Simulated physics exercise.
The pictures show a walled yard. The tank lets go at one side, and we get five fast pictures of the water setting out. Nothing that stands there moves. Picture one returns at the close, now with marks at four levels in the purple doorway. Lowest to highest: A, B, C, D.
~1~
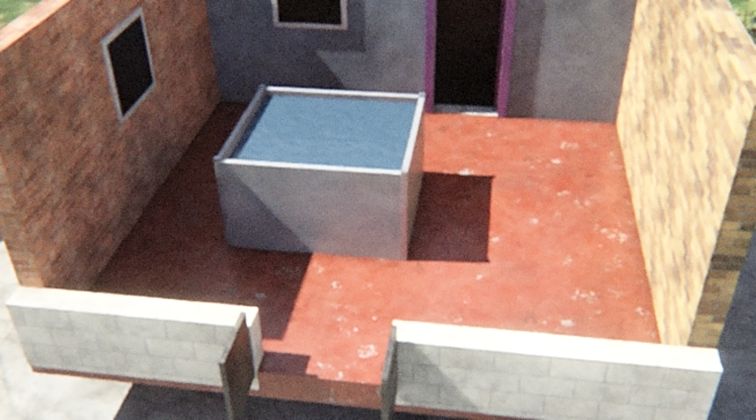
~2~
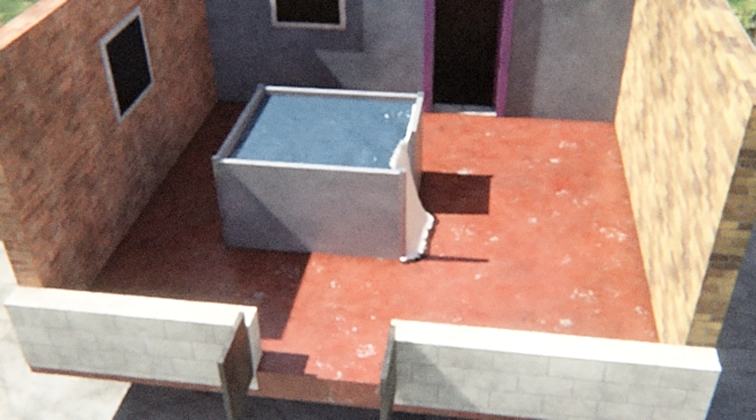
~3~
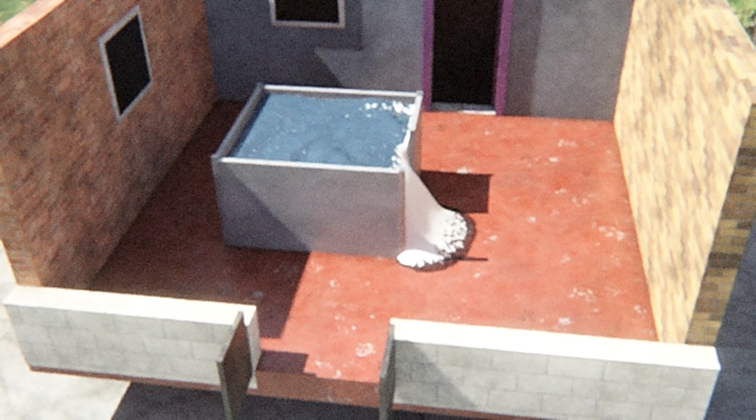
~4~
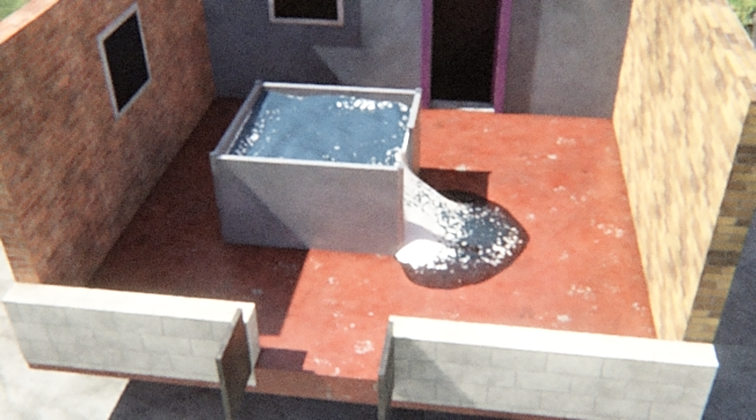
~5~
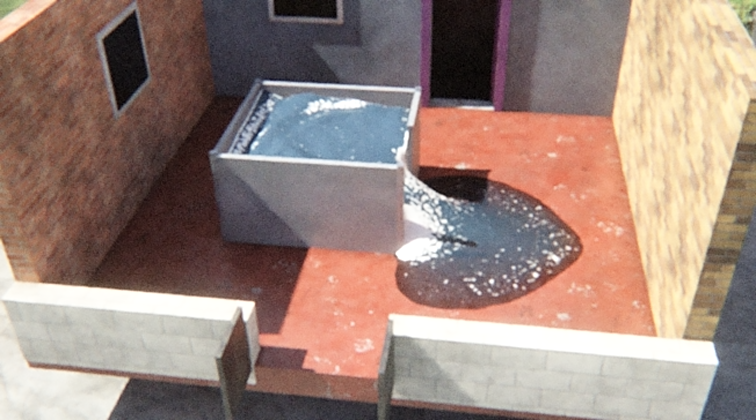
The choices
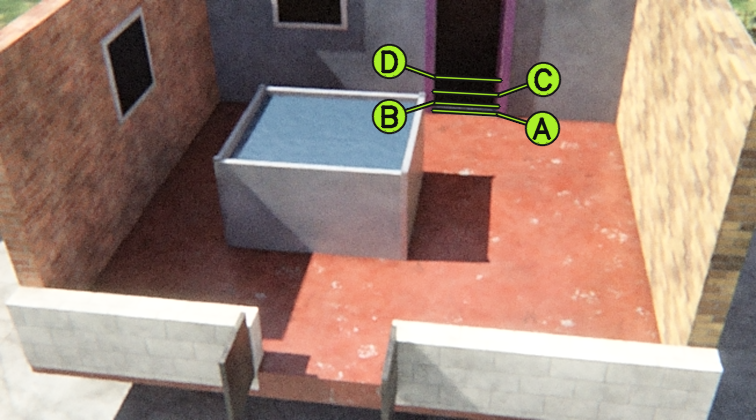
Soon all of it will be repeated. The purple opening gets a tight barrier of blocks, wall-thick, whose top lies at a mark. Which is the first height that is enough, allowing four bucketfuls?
I would pick line B.
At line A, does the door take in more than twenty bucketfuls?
No.
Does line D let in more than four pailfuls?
No, not at all.
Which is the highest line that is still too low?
It is A.
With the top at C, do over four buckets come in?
No, that is safe.
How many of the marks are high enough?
Three.
In lime, A at (465, 112); B at (465, 104); C at (466, 93); D at (467, 78); from the bottom up A, B, C, D.
For line A, about 8 bucketfuls get in.
For line B, nothing gets over.
For line C, nothing gets over.
For line D, nothing gets over.
